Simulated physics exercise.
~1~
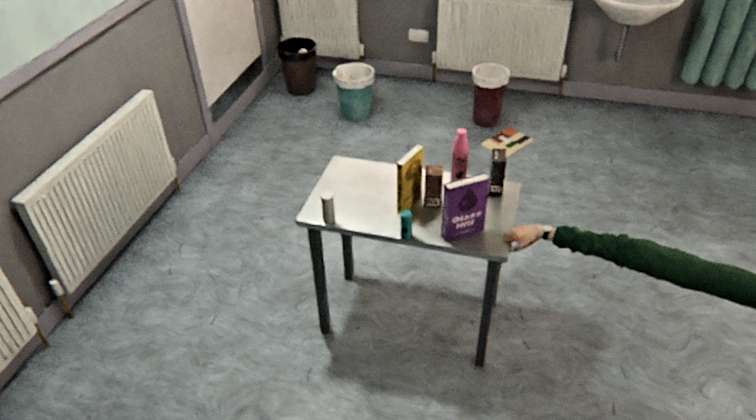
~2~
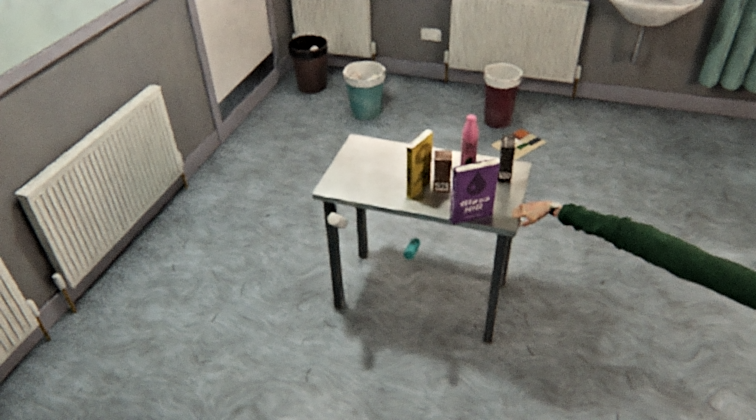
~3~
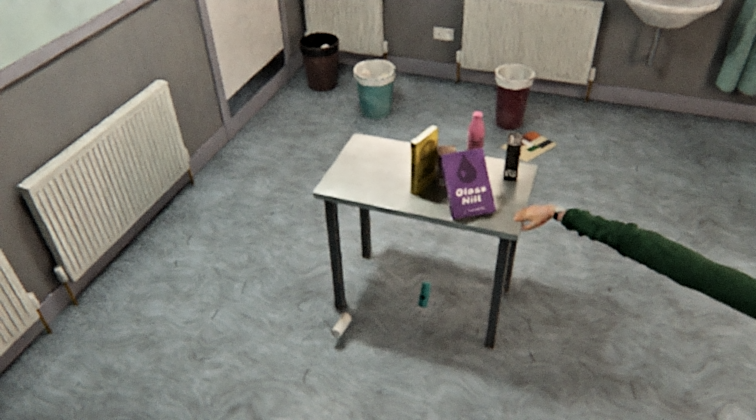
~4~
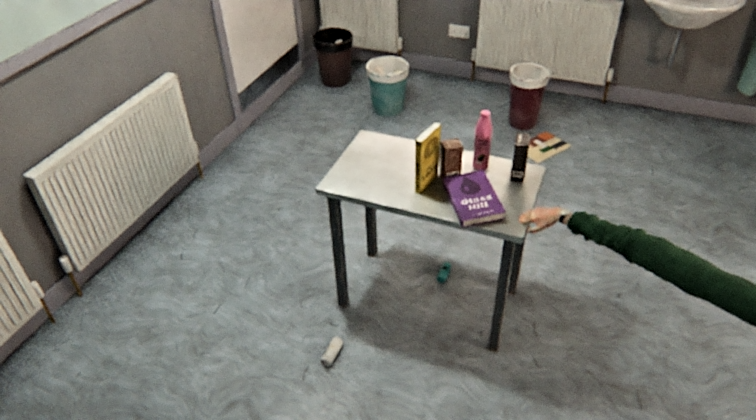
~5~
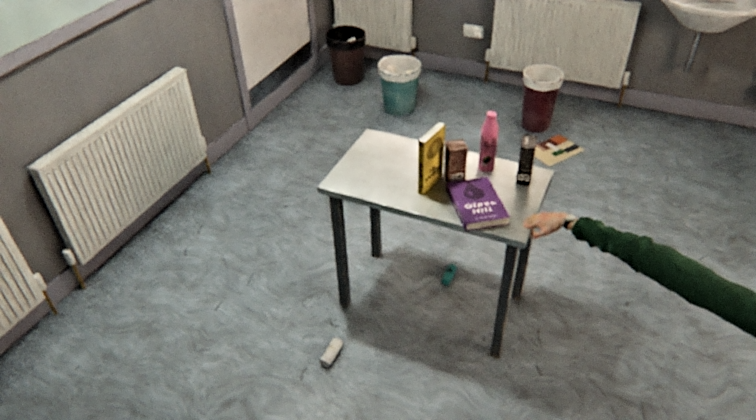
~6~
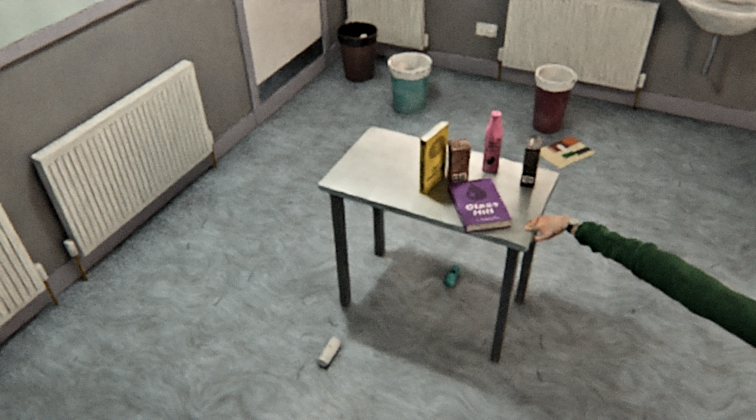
To begin with, a green-sleeved arm reaches in from the right, its hand at the edge of a side table holding books, bottles, cartons and two small shakers. The table shifts away, and the white and turquoise shakers drop off its near side. As they come down to the floor, the purple book tips backward. It then falls flat on the tabletop, while the yellow book, pink bottle and both cartons stay standing. Finally everything rests, with both shakers lying on the floor and the hand still at the table's corner.
